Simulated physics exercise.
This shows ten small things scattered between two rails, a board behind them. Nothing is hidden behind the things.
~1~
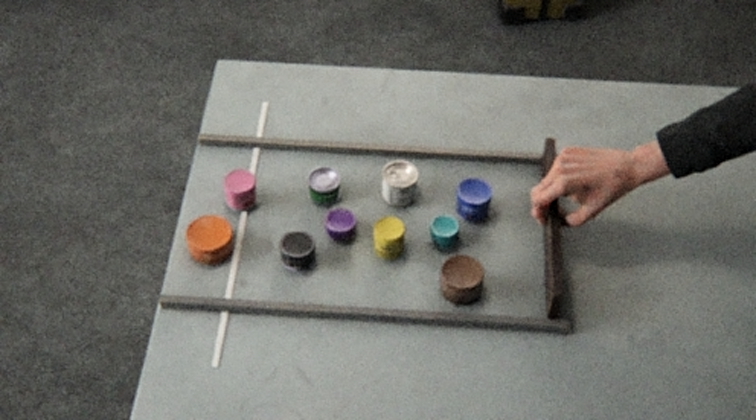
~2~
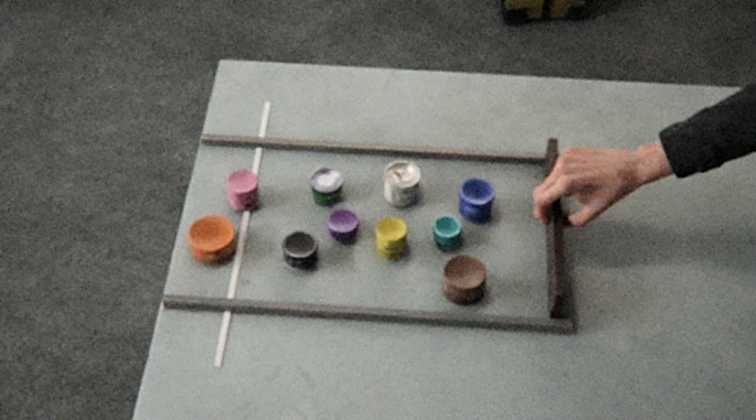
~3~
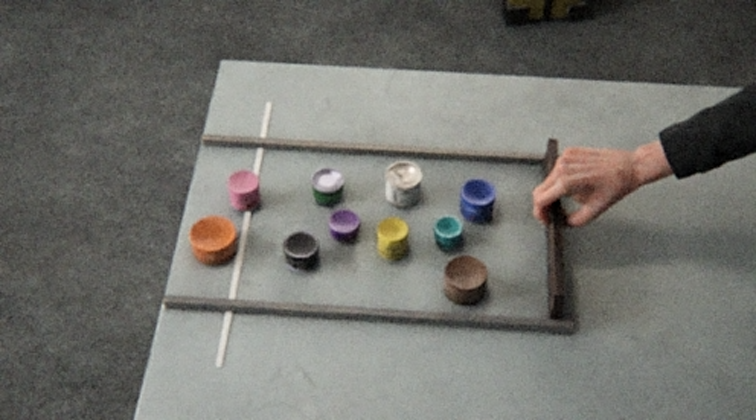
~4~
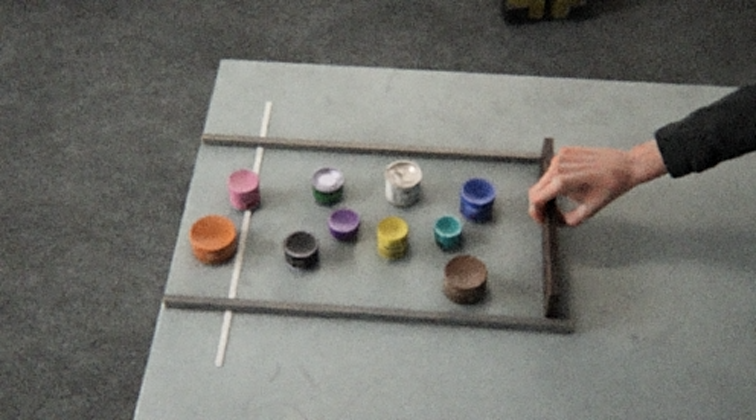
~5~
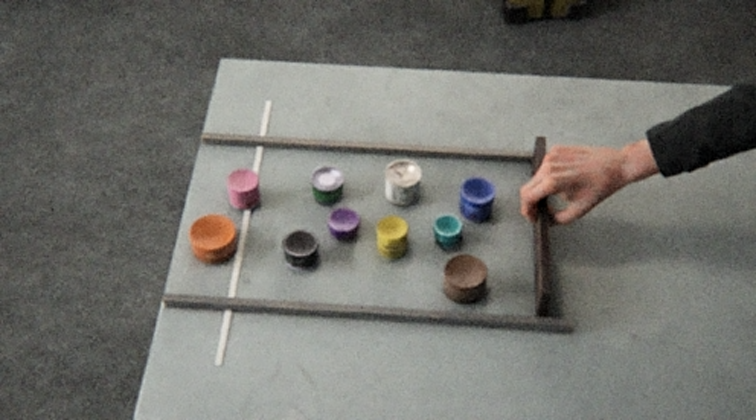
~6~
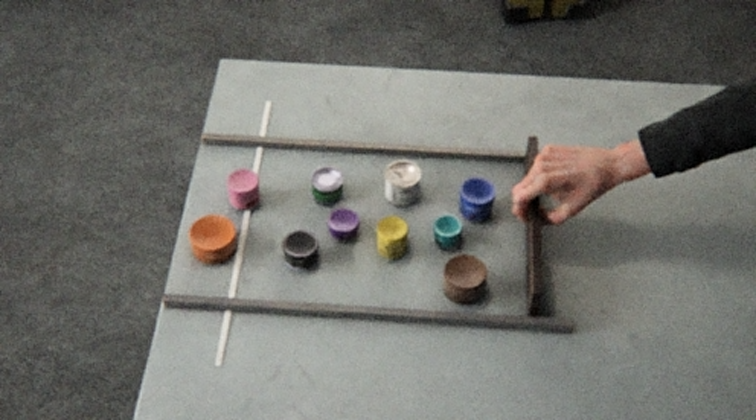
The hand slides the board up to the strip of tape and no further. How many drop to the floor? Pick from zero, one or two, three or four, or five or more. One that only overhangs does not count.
The number that fall off is one or two.
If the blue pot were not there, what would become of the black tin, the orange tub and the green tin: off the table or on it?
The black tin remains up, the orange tub drops off, the green tin is kept.
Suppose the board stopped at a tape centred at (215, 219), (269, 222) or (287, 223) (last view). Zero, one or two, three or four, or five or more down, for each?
For each place: At least five; not one; none at all.
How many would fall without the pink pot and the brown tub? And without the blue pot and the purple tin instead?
Fallen: 0, and 1 in the other try.
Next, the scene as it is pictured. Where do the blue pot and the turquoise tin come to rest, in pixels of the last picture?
The blue pot stops around (232, 192); the turquoise tin around (231, 220).
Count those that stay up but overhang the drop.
1 of them.
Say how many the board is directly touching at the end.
In contact: 5.
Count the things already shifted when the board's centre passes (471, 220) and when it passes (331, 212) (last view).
At the one place 2, at the other 8.
Soon after, none off yet; orange tub at rest near (213, 239); pink pot at rest near (244, 190); black tin at rest near (301, 250).
After that, none off yet; orange tub moving near (208, 239); pink pot displaced a little near (229, 192); black tin displaced about its own width near (246, 248).
In the end, the number that fall off is one or two; gone, orange tub.
